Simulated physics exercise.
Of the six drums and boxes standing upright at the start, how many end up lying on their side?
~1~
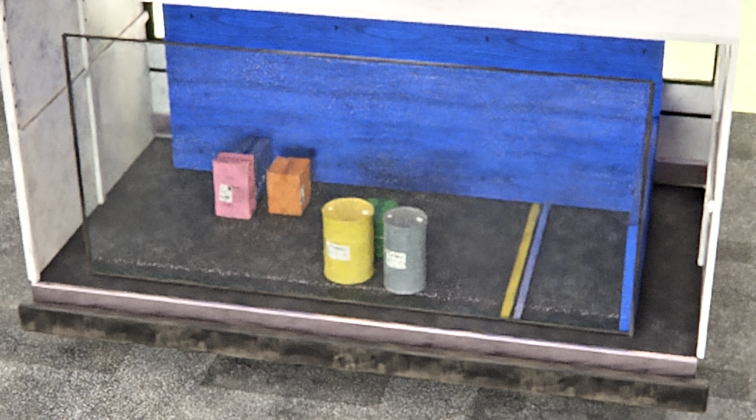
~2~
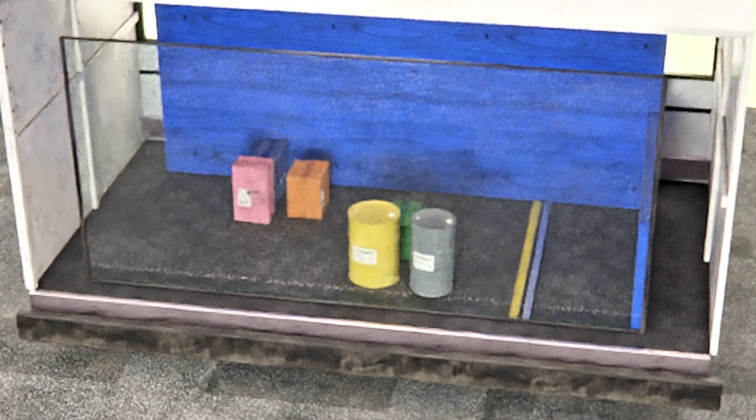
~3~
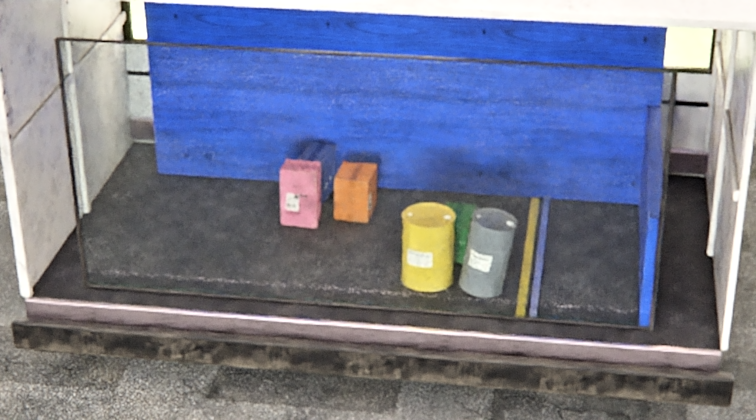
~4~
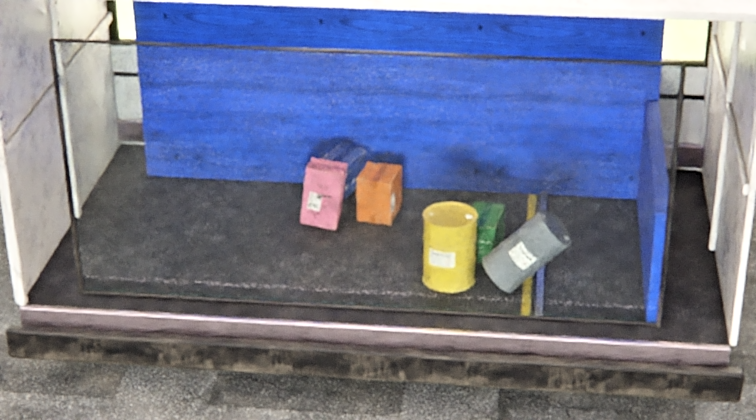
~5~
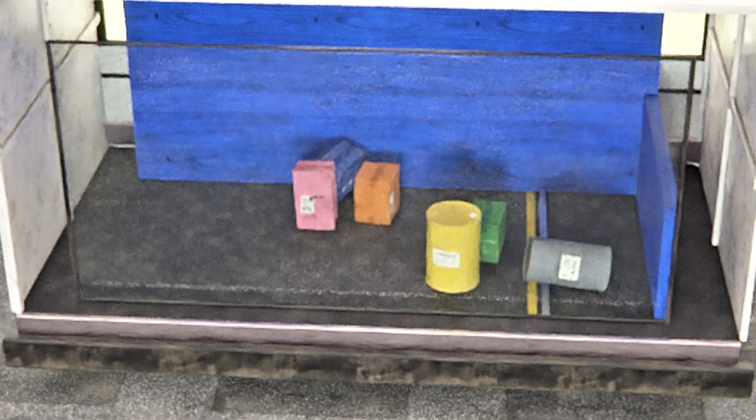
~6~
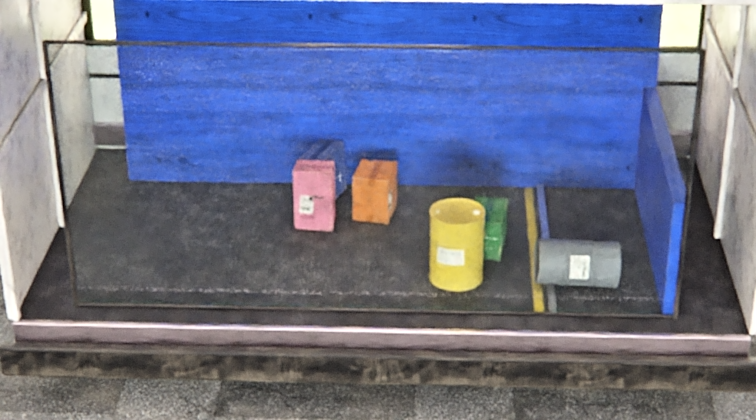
One of them ends up on its side, the grey drum.
